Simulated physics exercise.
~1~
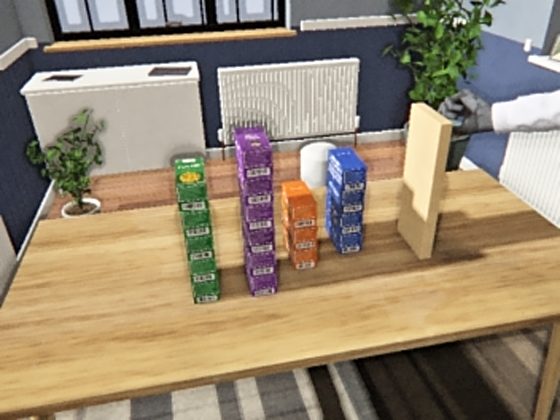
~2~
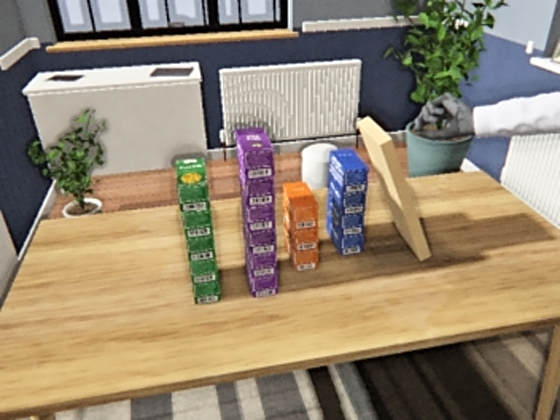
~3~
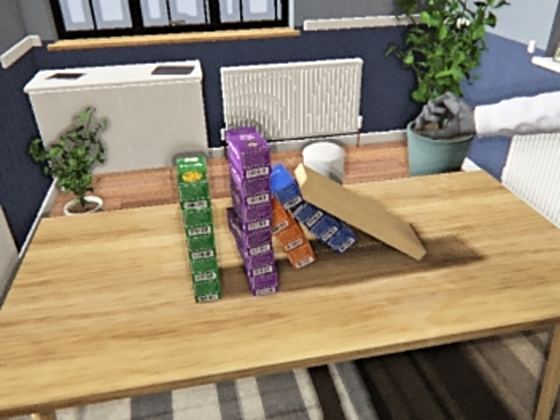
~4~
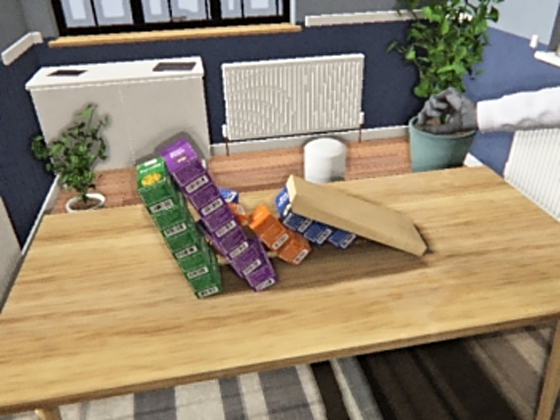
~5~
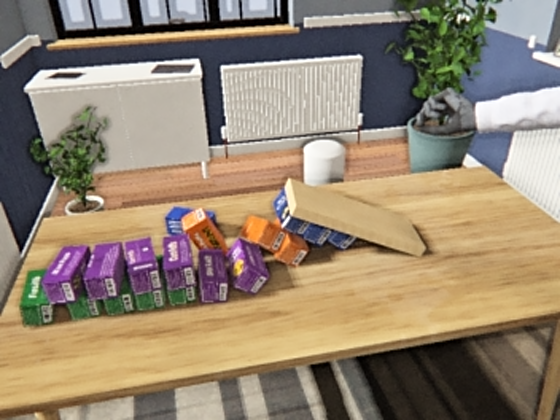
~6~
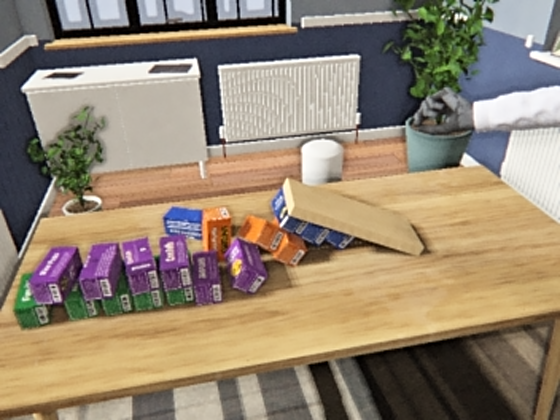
A pale wooden board stands upright at the right of a wooden table, steadied by a gloved hand, in a room seen from slightly above. To its left, stacks of blue, orange, purple and green boxes stand in a row, with plants and a white radiator behind. The board tips left, away from the hand, and pushes the blue stack into the orange one. These slump against the purple stack, which leans into the green, and both topple left. Finally, all the stacks are down, purple boxes lying over green ones, while the board rests slanted on blue boxes.
